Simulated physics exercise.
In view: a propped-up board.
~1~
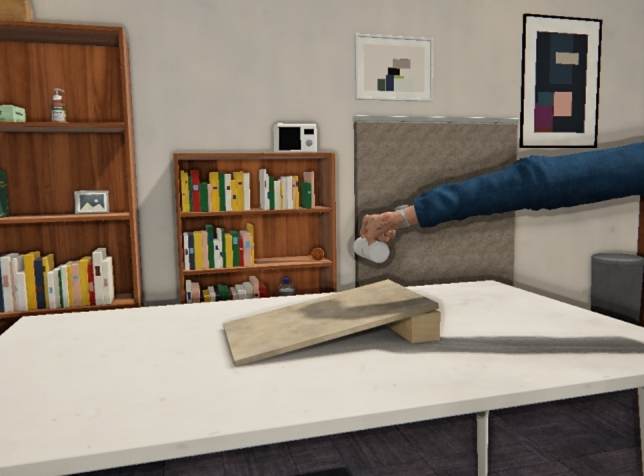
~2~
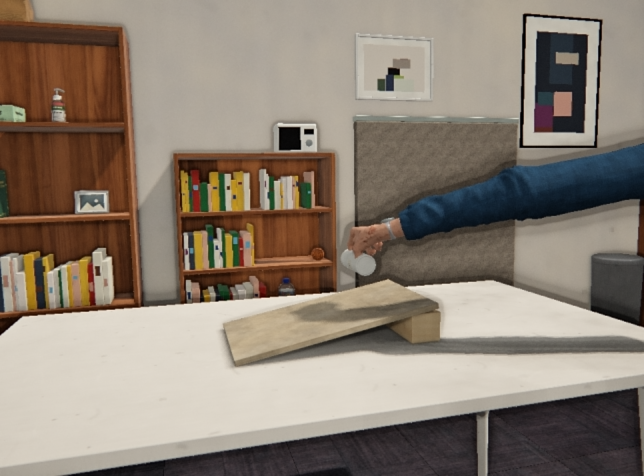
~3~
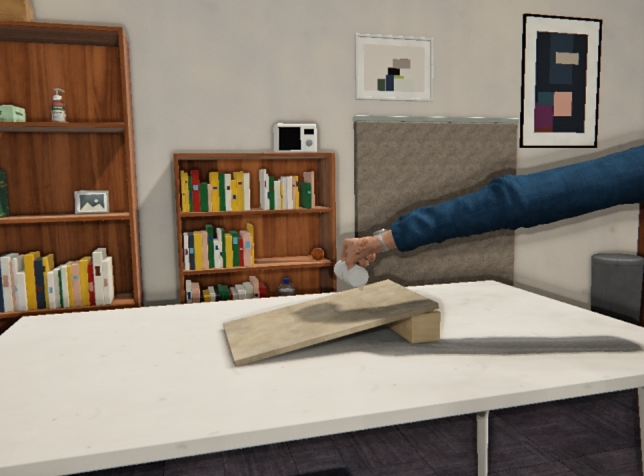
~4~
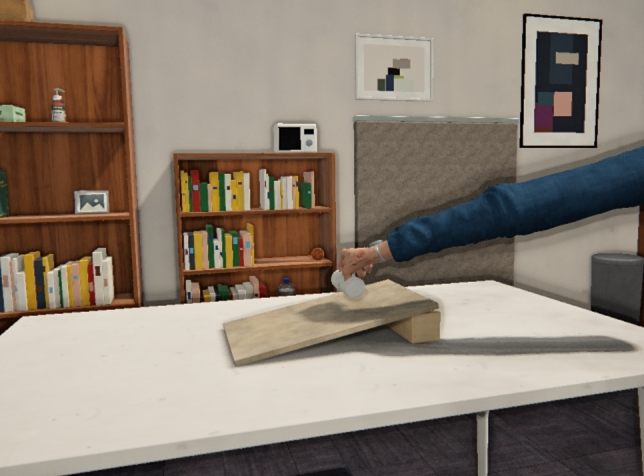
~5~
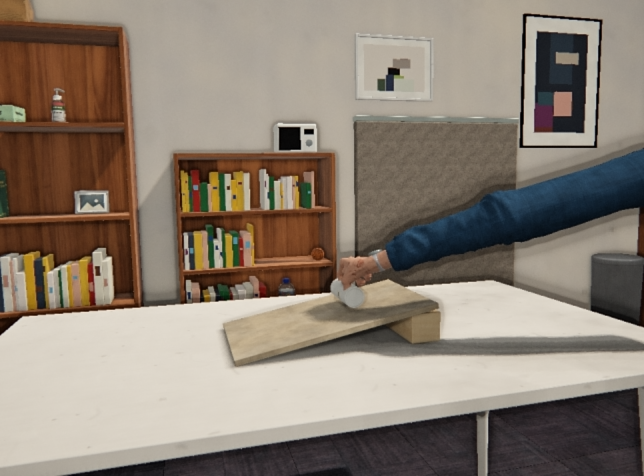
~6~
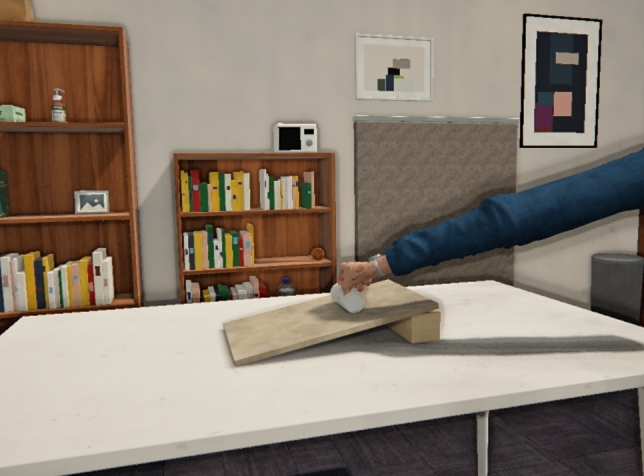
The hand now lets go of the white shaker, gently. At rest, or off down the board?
Here the white shaker runs down the board.
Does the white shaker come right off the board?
It leaves the board.
Then, 0.90 s after the last picture, white shaker now off the board.
Then, 1.50 s after the last picture, things are still on the move.
Then, 2.10 s after the last picture, as before.
By the end, off the board, white shaker. The white shaker goes downhill.
